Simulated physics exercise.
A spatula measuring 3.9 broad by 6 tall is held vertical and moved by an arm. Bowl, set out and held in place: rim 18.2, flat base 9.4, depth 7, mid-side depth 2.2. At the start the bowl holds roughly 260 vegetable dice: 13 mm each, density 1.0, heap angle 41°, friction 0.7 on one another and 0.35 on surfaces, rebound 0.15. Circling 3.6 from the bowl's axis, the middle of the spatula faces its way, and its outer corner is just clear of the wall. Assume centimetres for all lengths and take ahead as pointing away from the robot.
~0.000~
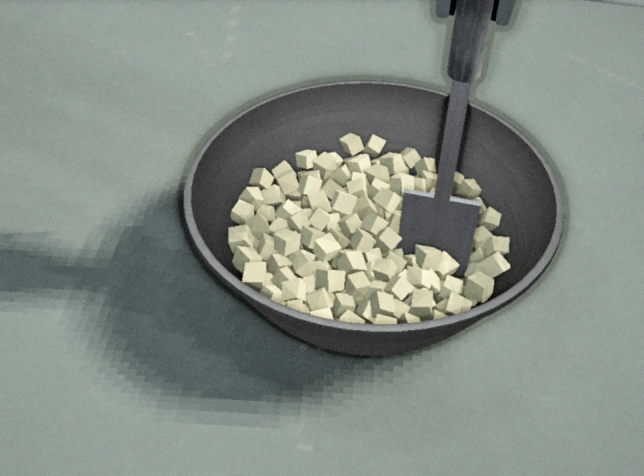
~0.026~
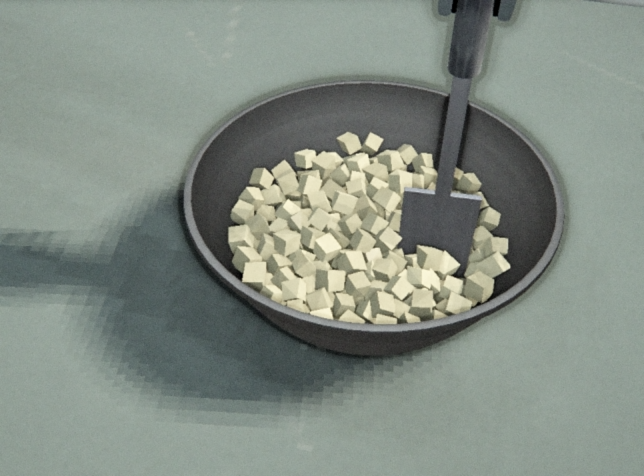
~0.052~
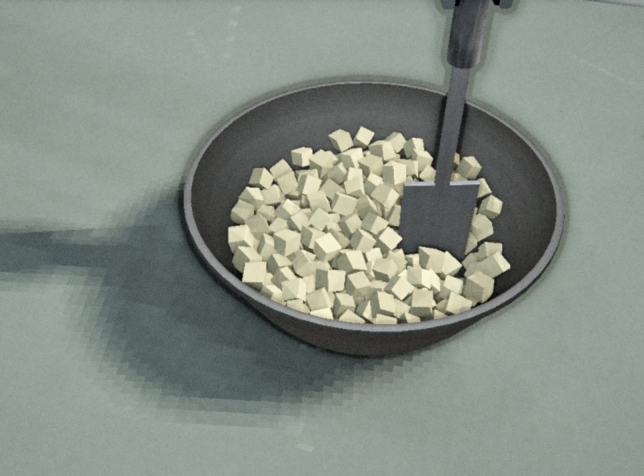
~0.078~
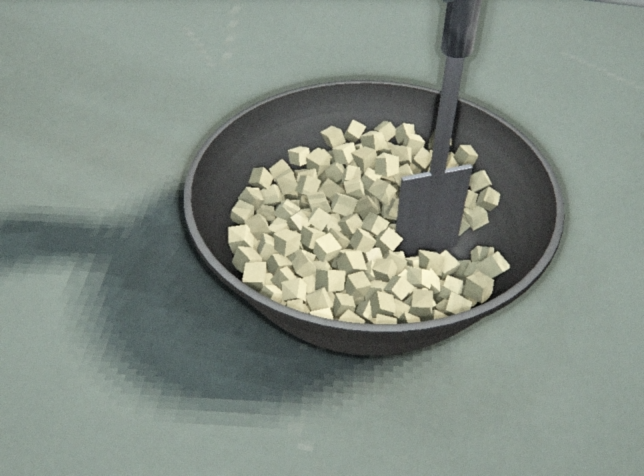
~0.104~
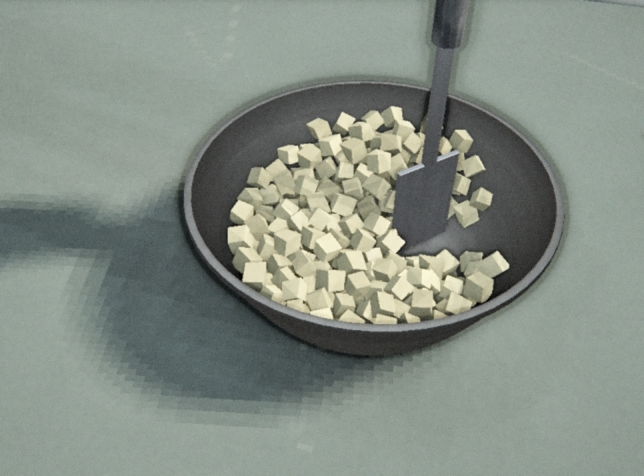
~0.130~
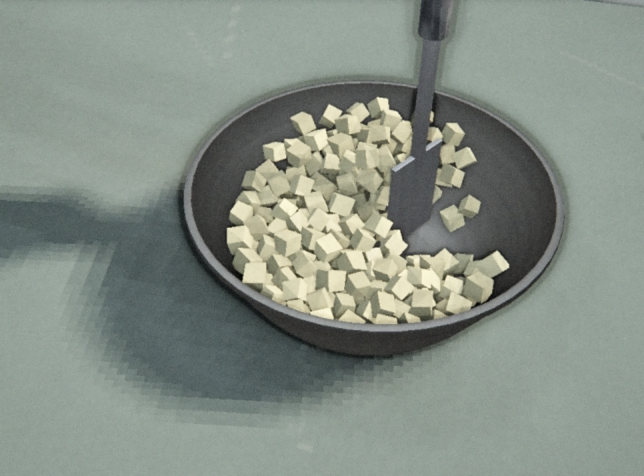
A dark spatula on a mechanical arm pushing pale cubes toward the back of a round bowl, baring its inner surface.
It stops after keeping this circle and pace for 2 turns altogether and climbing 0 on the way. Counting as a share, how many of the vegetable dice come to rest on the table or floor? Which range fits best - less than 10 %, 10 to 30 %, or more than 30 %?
The range that fits is 10 to 30 %.
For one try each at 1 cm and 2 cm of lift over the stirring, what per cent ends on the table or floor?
Close to 15 percent and close to 15 percent.
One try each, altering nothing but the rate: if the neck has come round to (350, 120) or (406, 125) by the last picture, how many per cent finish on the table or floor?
Well, about 45 percent the first time and about 25 percent the second.
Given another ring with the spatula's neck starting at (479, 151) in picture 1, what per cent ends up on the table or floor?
30 %.
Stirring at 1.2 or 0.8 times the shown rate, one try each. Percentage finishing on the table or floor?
It would be about 25 and 20 percent respectively.
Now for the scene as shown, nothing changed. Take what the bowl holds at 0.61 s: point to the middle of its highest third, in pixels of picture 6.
Near (482, 218).
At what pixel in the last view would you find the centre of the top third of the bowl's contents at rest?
Close to (460, 189).
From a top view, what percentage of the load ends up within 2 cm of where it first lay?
That comes to some 5 per cent.
By 0.61 s, 319° round, highest piece 9 above the table; 250 in the bowl, 12 on the table or floor, 3 in flight or on the tool.
By 1.09 s, 219° round, highest piece 9 above the table; 223 in the bowl, 36 on the table or floor, 6 in flight or on the tool.
By 1.53 s, 0° round, highest piece 7 above the table; 205 in the bowl, 60 on the table or floor.
By 2.23 s, 0° round, highest piece 7 above the table; 205 in the bowl, 60 on the table or floor.
Final count, 205 in the bowl, 60 on the table or floor. That is 23 % on the table or floor.
